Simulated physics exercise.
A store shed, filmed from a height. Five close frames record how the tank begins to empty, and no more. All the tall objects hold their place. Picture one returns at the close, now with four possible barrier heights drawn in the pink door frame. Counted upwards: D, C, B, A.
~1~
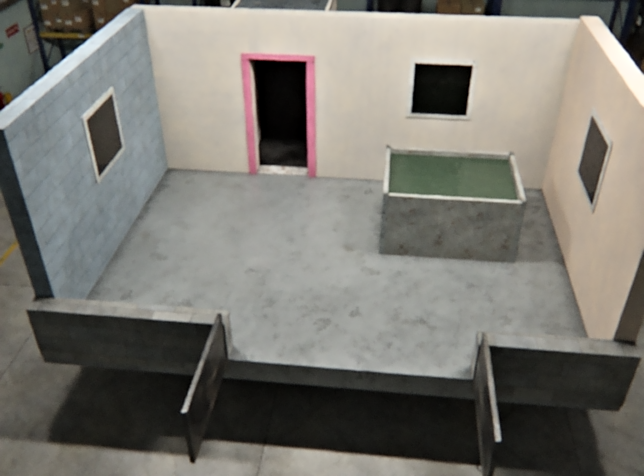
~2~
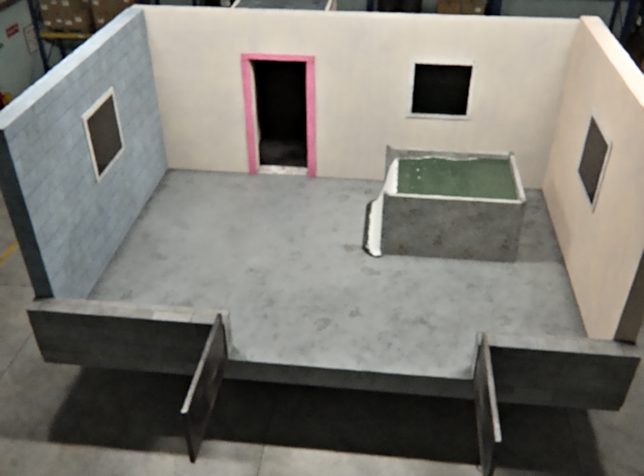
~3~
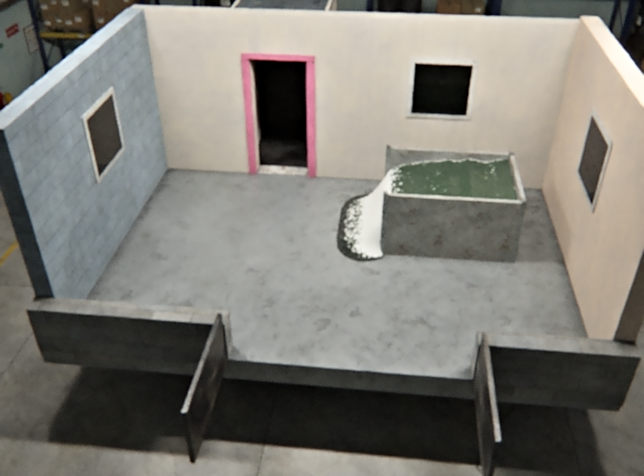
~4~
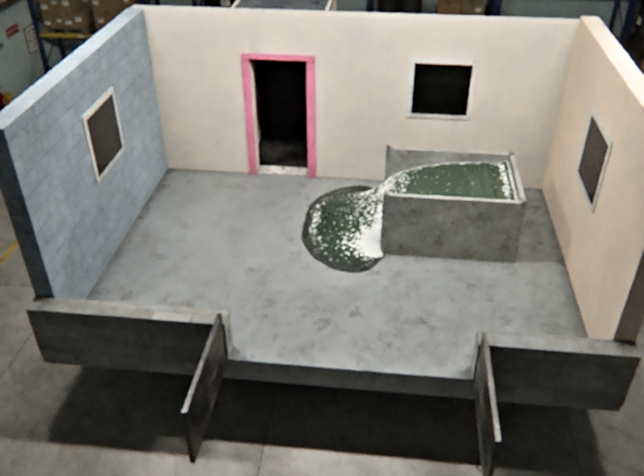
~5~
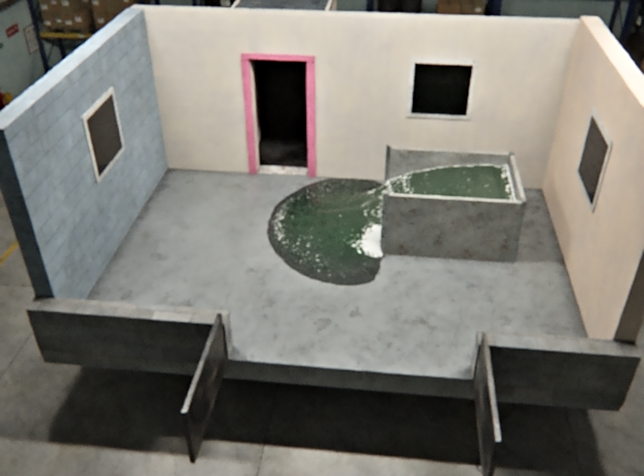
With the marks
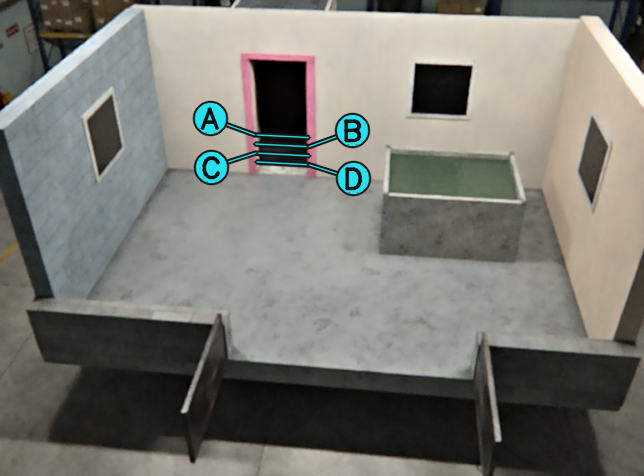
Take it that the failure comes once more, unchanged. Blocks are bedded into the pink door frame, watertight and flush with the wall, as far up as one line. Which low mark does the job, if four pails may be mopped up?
I would pick mark D.
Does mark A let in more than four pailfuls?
No, that is safe.
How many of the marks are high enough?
All of the four.
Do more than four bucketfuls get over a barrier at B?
No, that is safe.
In cyan, A at (281, 136); B at (282, 145); C at (282, 154); D at (282, 163); from the bottom up D, C, B, A.
Choosing A, nothing gets over.
Choosing B, nothing gets over.
Choosing C, nothing gets over.
Choosing D, a splash gets over, under a bucket.
